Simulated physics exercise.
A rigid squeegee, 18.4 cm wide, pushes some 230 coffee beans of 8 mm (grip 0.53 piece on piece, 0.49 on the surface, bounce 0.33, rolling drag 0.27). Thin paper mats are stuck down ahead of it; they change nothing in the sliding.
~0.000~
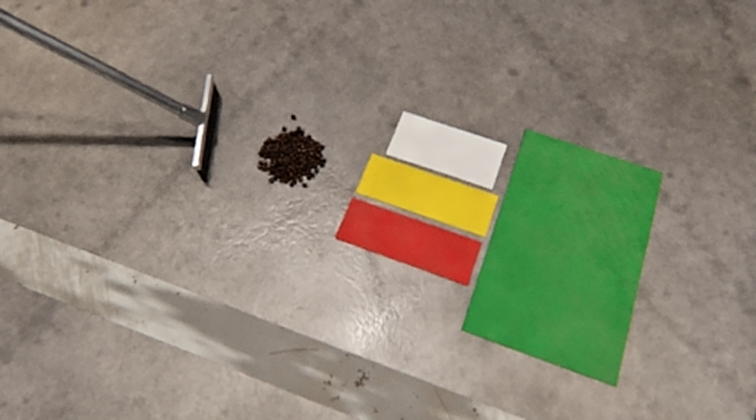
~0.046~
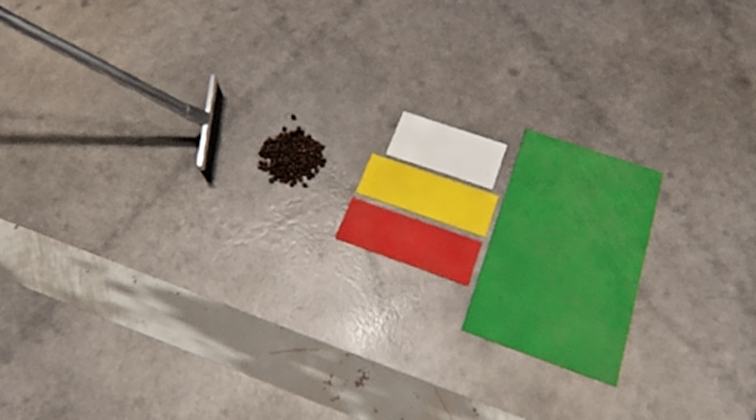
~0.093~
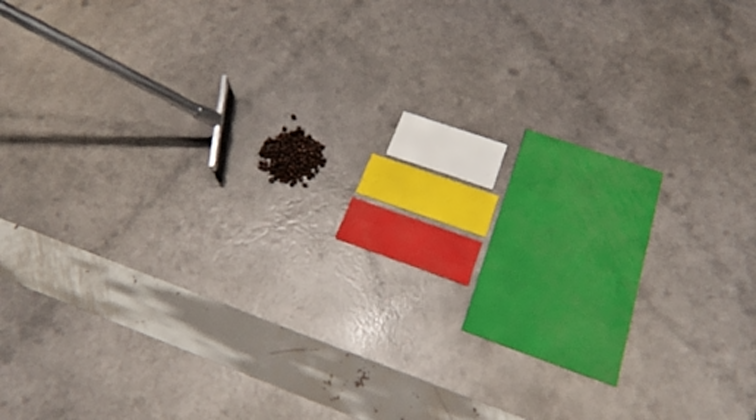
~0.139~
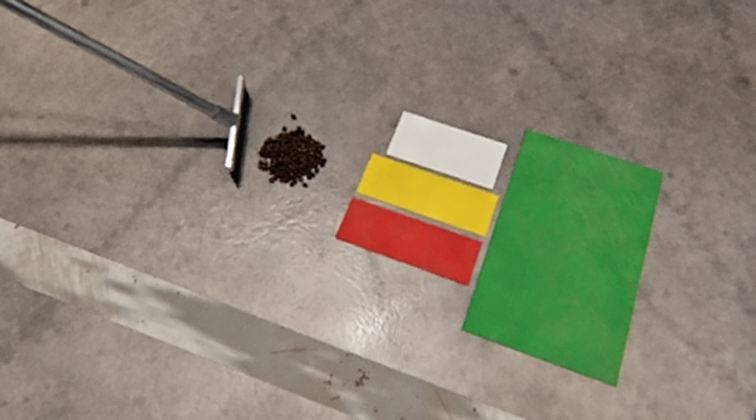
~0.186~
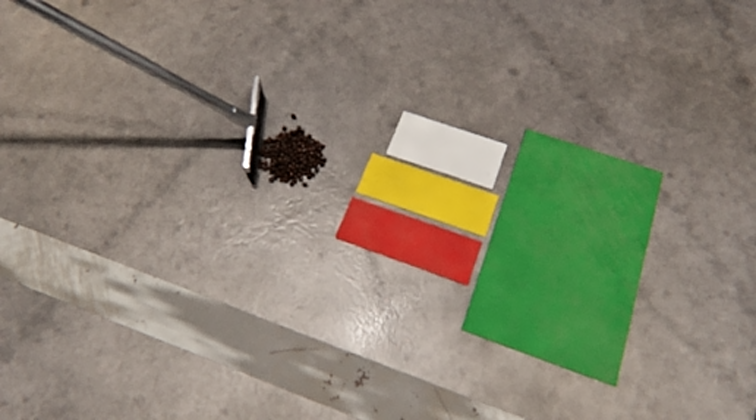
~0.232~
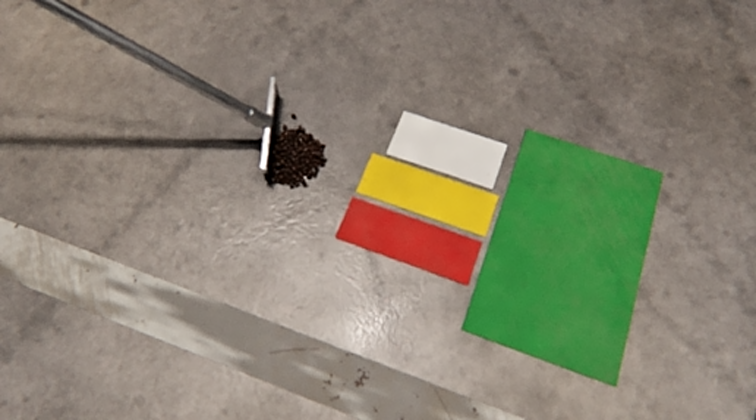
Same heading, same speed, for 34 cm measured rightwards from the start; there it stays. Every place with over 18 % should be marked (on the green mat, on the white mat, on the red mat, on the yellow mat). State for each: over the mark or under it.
Green mat: Under, white mat: Over, red mat: Under, yellow mat: Over.
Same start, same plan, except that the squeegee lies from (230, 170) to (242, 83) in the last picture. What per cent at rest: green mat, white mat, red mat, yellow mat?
The green mat ends with 0 per cent, the white mat with 35, the red mat with 0 and the yellow mat with 50.
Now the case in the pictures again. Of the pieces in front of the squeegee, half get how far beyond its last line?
4 cm.
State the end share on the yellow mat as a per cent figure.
Estimate: Around 30 per cent.
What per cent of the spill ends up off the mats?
Roughly 20 per cent.
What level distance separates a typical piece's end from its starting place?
Around 24 centimetres.
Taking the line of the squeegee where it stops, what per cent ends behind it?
My estimate is near 10 per cent.
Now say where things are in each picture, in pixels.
Squeegee from (197, 167) to (211, 80); moved 0.0 cm; pieces shifted so far, 0; middle of the spill at (290, 152); red mat at (408, 241); yellow mat at (427, 195); white mat at (447, 150); green mat at (567, 248), in the first frame.
Squeegee from (201, 167) to (214, 80); moved 0.7 cm; pieces shifted so far, 0; middle of the spill at (291, 152), in the second frame.
Squeegee from (213, 167) to (226, 81); moved 2.7 cm; pieces shifted so far, 0; middle of the spill at (291, 152), in the third frame.
Squeegee from (230, 168) to (242, 81); moved 5.6 cm; pieces shifted so far, 0; middle of the spill at (291, 151), in the fourth frame.
Squeegee from (247, 169) to (258, 82); moved 8.6 cm; pieces shifted so far, 0; middle of the spill at (291, 151), in the fifth frame.
Squeegee from (264, 170) to (274, 82); moved 11.5 cm; pieces shifted so far, 134; middle of the spill at (293, 151); red mat at (409, 240); yellow mat at (427, 194); white mat at (447, 150); green mat at (567, 248). Its speed is about 0.63 m/s, heading 17 degrees away from the viewer, in the sixth frame.
After 0.45 s, squeegee 25 cm from its start, spill 16 cm wide; yellow mat 20 %, off the mats 80 %.
Then, at 0.67 s, squeegee 35 cm from its start, spill 20 cm wide; yellow mat 30 %, white mat 50 %, off the mats 20 %.
After 0.86 s, squeegee 35 cm from its start, spill 21 cm wide; yellow mat 25 %, white mat 50 %, off the mats 20 %.
At rest (1.1 s), red mat 0 %, yellow mat 30 %, white mat 50 %, green mat 0 %, off the mats 20 %.
